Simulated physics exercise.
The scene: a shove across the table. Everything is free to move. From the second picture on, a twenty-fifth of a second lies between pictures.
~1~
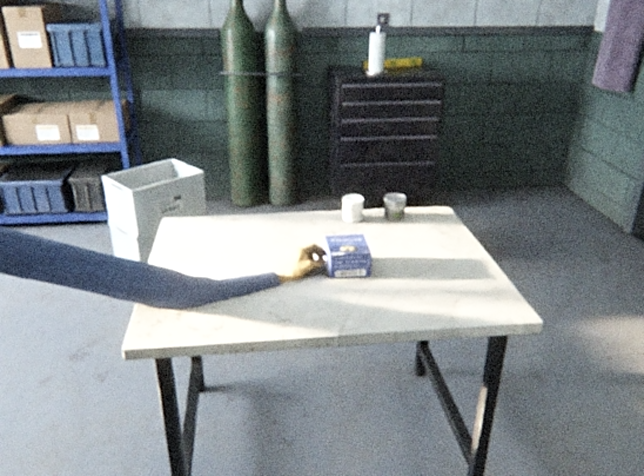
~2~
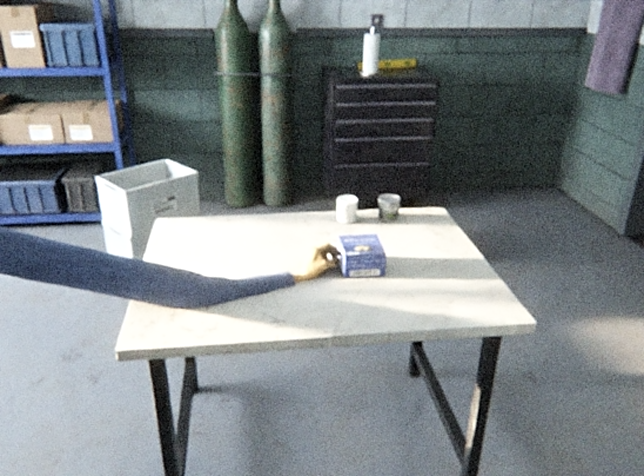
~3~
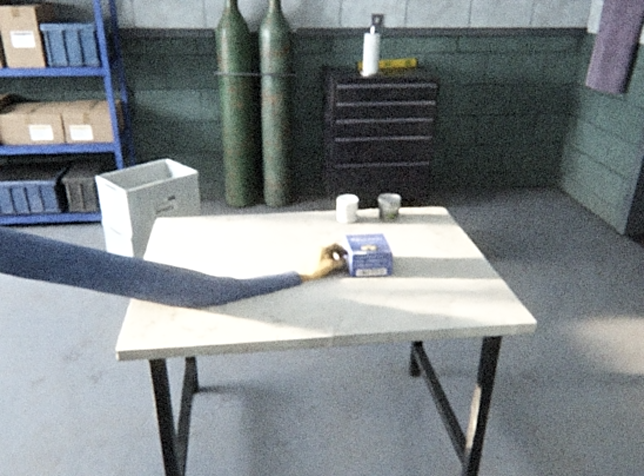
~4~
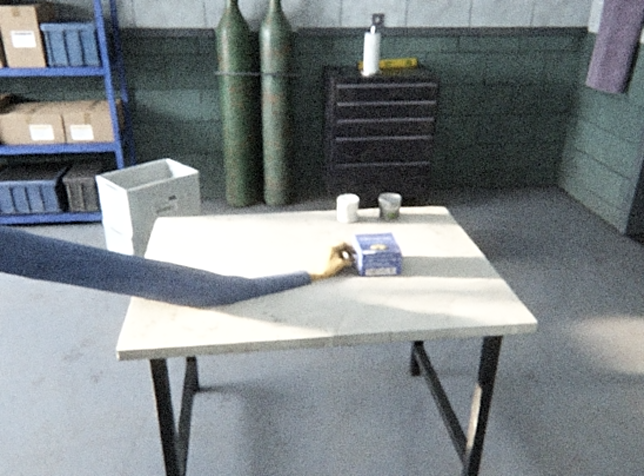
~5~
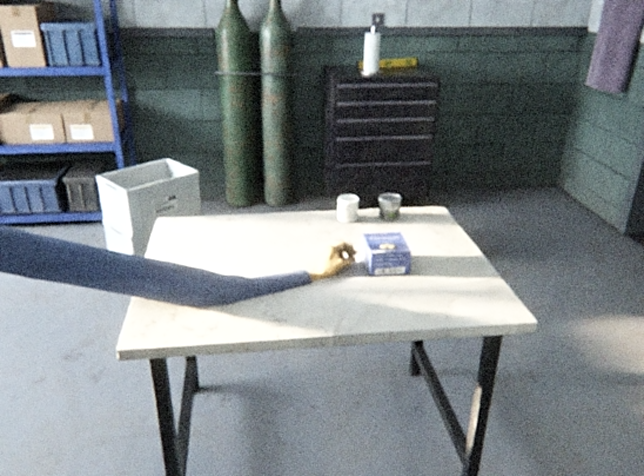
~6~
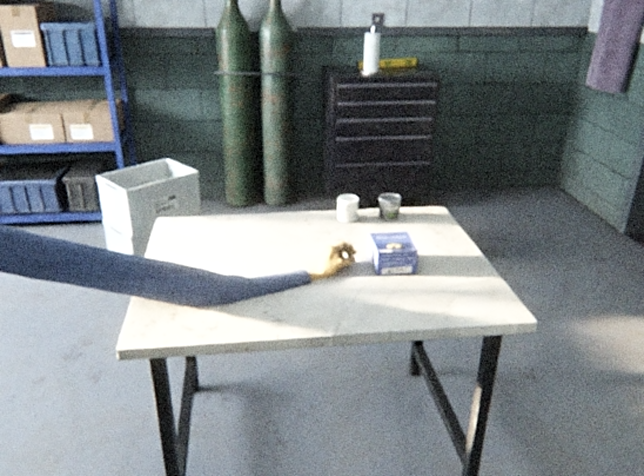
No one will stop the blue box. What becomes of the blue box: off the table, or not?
The blue box stays on the table.
Then, 0.10 s on from there, blue box shifted a little near (401, 252).
Then, 0.20 s on from there, blue box resting near (401, 252).
In the end, moved from the start, blue box. At the end, from the last picture's camera, blue box near (401, 252).
